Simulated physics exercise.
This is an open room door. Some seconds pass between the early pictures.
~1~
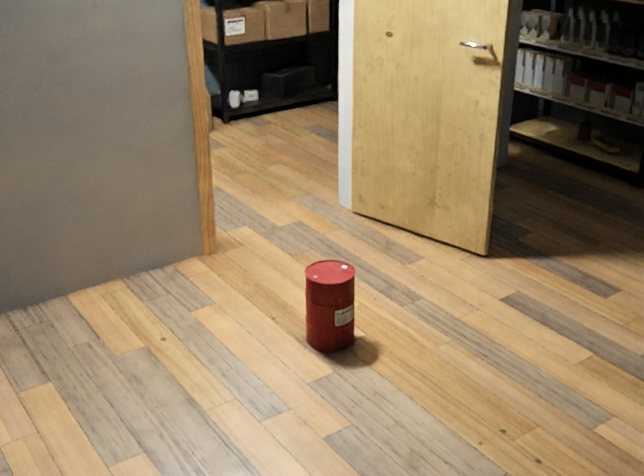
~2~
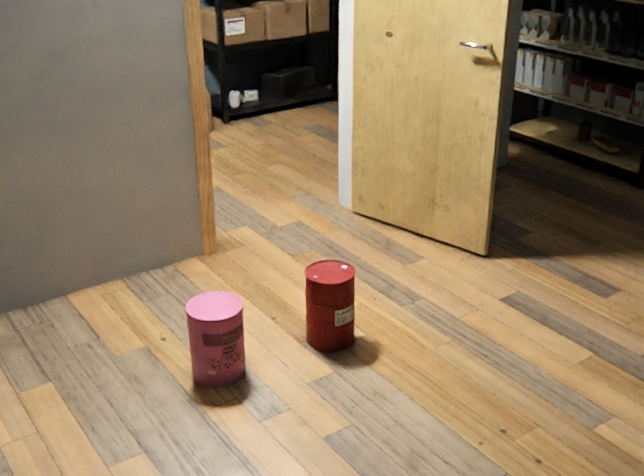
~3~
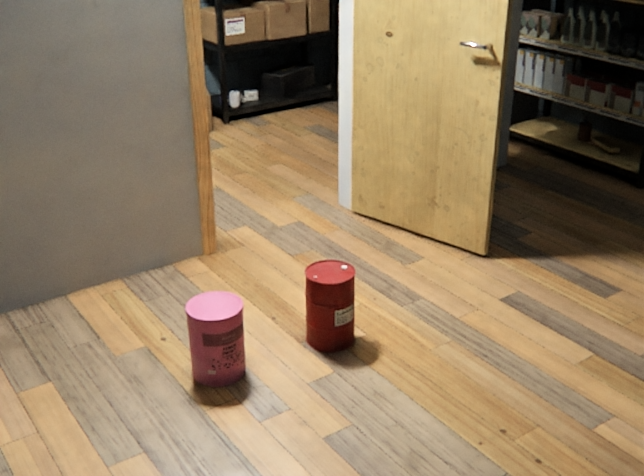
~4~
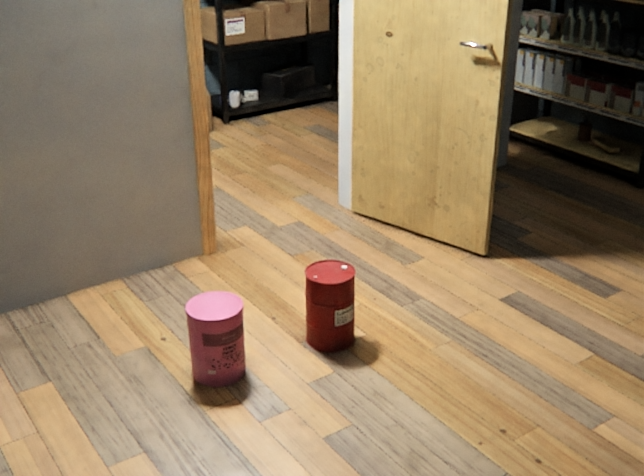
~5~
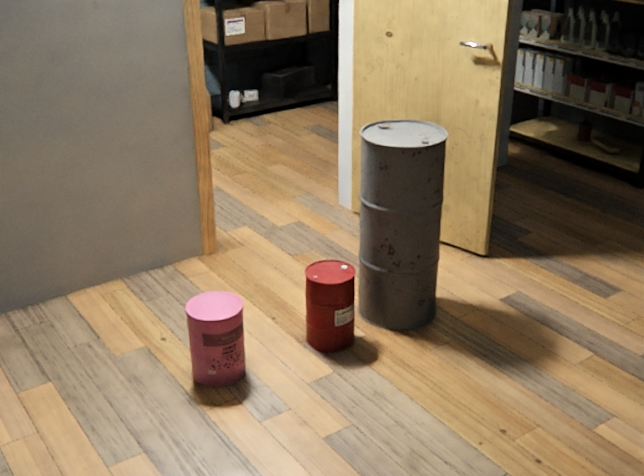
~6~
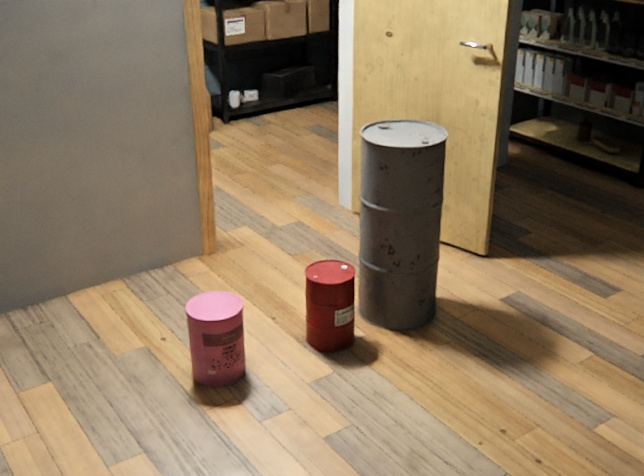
A red canister stands near an open door, then a pink pail and grey drum appear.
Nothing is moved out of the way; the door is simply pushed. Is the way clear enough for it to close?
It closes.
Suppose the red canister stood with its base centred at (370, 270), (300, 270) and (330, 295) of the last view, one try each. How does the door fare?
First try: It jams; second try: It jams; third try: It reaches the frame.
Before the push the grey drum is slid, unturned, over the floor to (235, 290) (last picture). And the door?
Then it closes.
Then, 0.70 s after the last picture, door 85° open.
Then, 1.10 s after the last picture, door 60° open.
Then, 1.40 s after the last picture, door 38° open.
Then, 1.80 s after the last picture, door 7° open.
At rest, door 0° open; all 3 in place. Seen from the same camera at the end, grey drum near (400, 226).
